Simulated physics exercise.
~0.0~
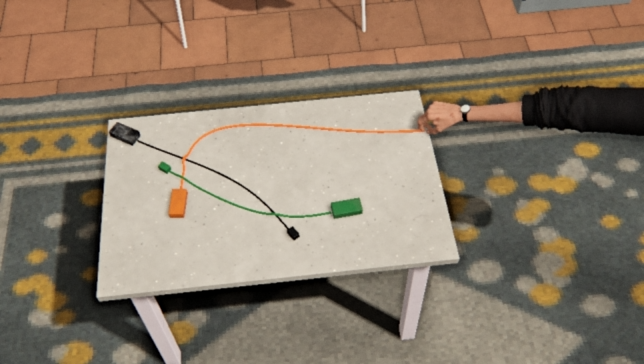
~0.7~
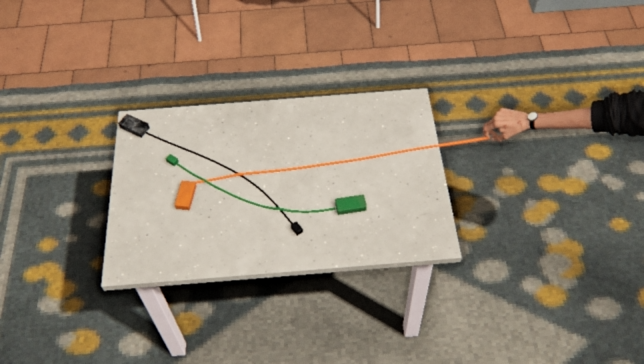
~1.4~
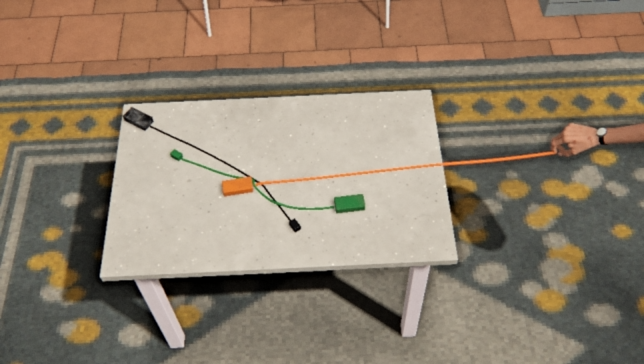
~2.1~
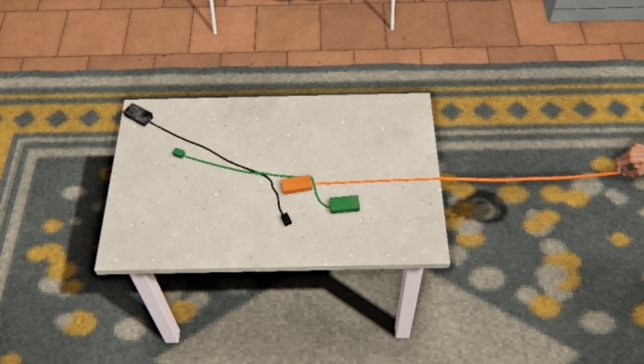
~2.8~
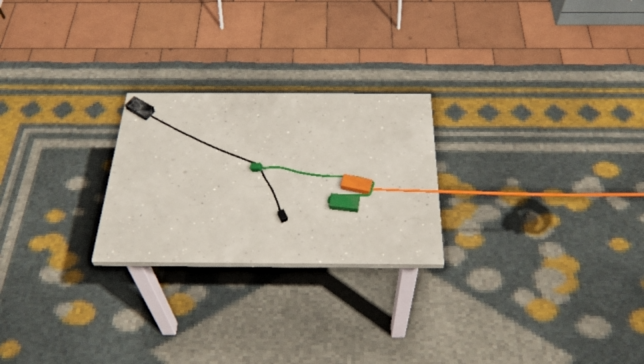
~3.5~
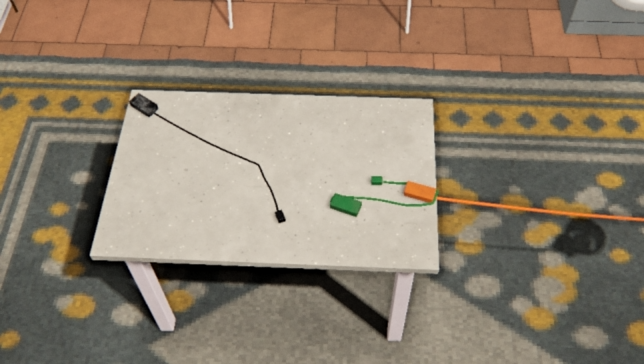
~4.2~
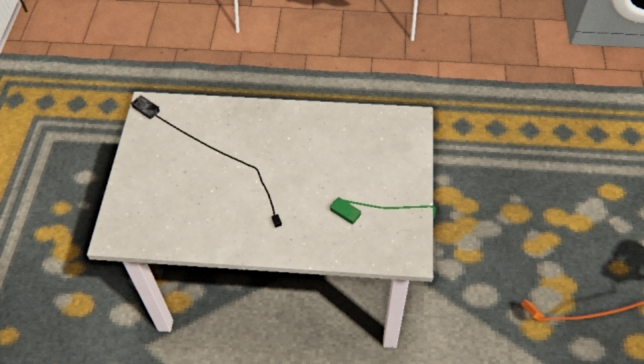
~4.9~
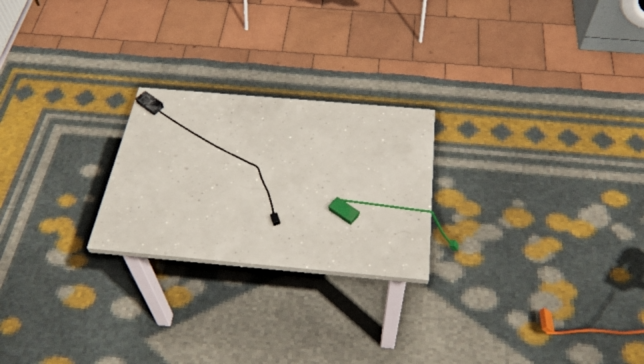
A hand at the right pulls an orange lead across a pale table standing on a patterned rug, seen from above at an angle. A black lead runs from a charger at the far left corner, overlapping a green lead whose charger sits right of centre. The orange charger slides rightward, catching the green lead and dragging its small plug along, while the black lead bends. The orange charger drops over the right edge and trails over the rug. Finally the green plug dangles off that edge, while the green and black chargers remain on the table.
